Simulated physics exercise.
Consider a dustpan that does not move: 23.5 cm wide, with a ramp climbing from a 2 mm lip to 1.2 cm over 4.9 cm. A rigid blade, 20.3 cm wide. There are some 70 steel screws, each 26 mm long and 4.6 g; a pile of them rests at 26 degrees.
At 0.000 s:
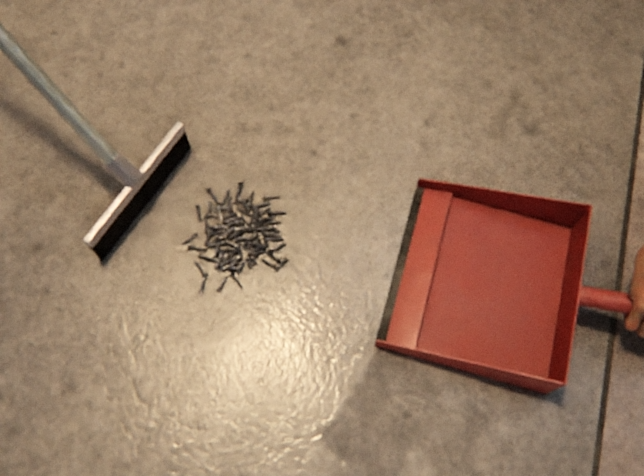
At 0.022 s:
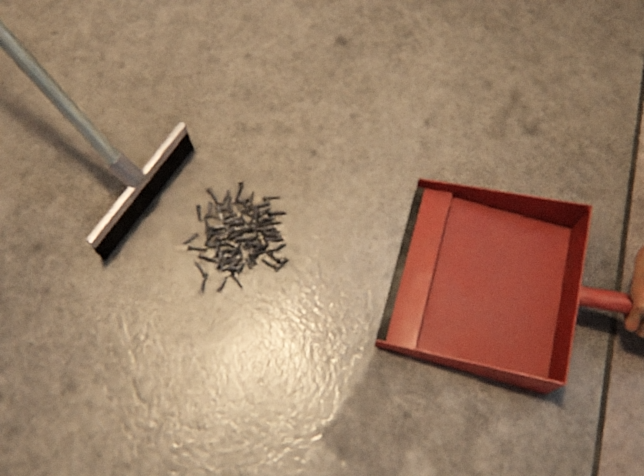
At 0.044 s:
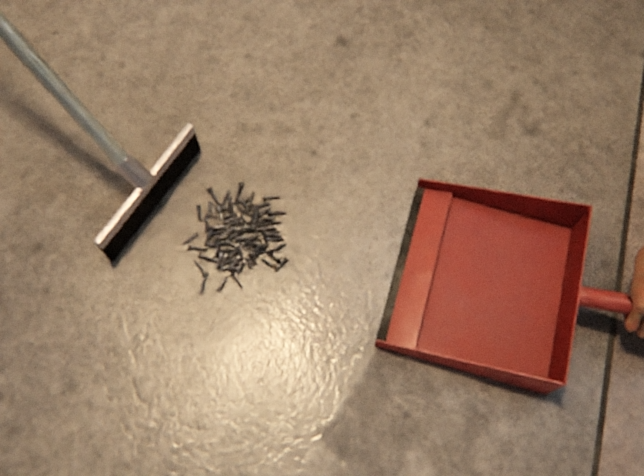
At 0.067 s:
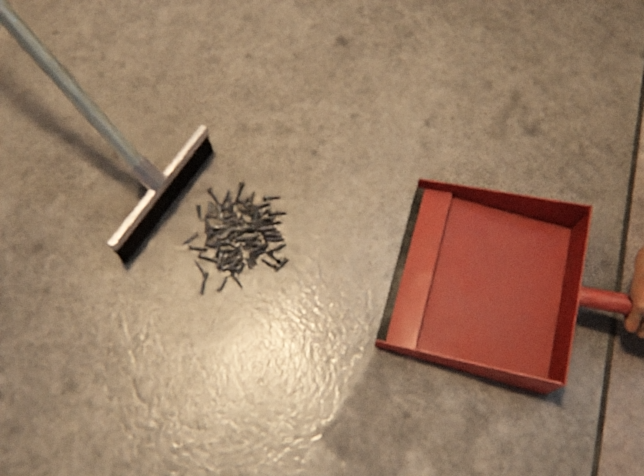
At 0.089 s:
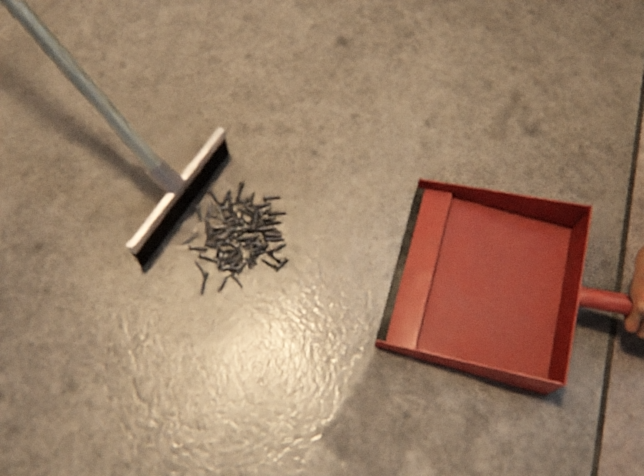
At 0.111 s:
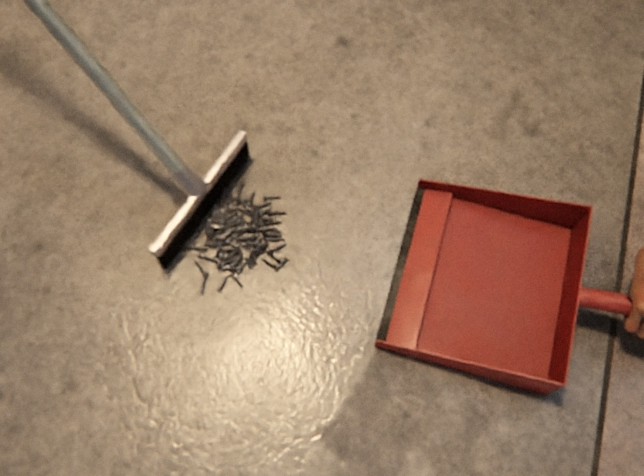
A hand holds a red dustpan still while a blade slides right into dark screws.
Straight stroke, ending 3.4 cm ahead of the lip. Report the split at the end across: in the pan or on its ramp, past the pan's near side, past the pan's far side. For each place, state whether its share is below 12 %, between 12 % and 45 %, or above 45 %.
Pan: A major share, near side: An intermediate share, far side: A minor share.
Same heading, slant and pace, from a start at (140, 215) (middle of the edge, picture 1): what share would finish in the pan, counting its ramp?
It would come to about 55 in a hundred.
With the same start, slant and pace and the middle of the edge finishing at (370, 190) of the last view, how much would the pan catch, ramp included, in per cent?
Share caught: Approx. 25 %.
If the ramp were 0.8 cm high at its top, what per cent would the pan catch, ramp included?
60 %.
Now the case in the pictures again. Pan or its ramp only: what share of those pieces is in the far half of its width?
Roughly 30 percent.
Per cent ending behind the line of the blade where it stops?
Roughly 5 per cent of it.
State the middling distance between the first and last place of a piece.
24 cm or thereabouts.
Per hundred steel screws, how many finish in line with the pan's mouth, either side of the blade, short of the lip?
Some 30 per cent end up there.
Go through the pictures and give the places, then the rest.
Blade from (90, 243) to (181, 129), moved 0.0 cm, 0 of the pieces shifted so far; middle of the pieces at (236, 235); pan at (492, 288), in the first frame.
Blade from (93, 243) to (183, 130), moved 0.3 cm, 0 of the pieces shifted so far; middle of the pieces at (236, 235), in the second frame.
Blade from (101, 244) to (191, 131), moved 1.3 cm, 0 of the pieces shifted so far; middle of the pieces at (237, 235), in the third frame.
Blade from (115, 246) to (204, 132), moved 3.1 cm, 0 of the pieces shifted so far; middle of the pieces at (237, 235), in the fourth frame.
Blade from (133, 249) to (221, 135), moved 5.5 cm, 0 of the pieces shifted so far; middle of the pieces at (237, 235), in the fifth frame.
Blade from (156, 252) to (243, 138), moved 8.5 cm, 7 of the pieces shifted so far; middle of the pieces at (237, 235); pan at (492, 289). Its pace works out near 1.39 m/s, heading 7 degrees away from the viewer's side, in the sixth frame.
After 0.20 s, middle of the blade 15 cm from the lip; 0 % over the lip, far side 0 %, near side 5 %.
After 0.26 s, middle of the blade 8 cm from the lip; 0 % over the lip, far side 0 %, near side 5 %.
After 0.46 s, middle of the blade 6 cm from the lip; 60 % over the lip, far side 0 %, near side 15 %.
By 1.3 s all is still; pan 55 %, near side 15 %, far side 0 %, in front of the lip or behind the blade 30 %.
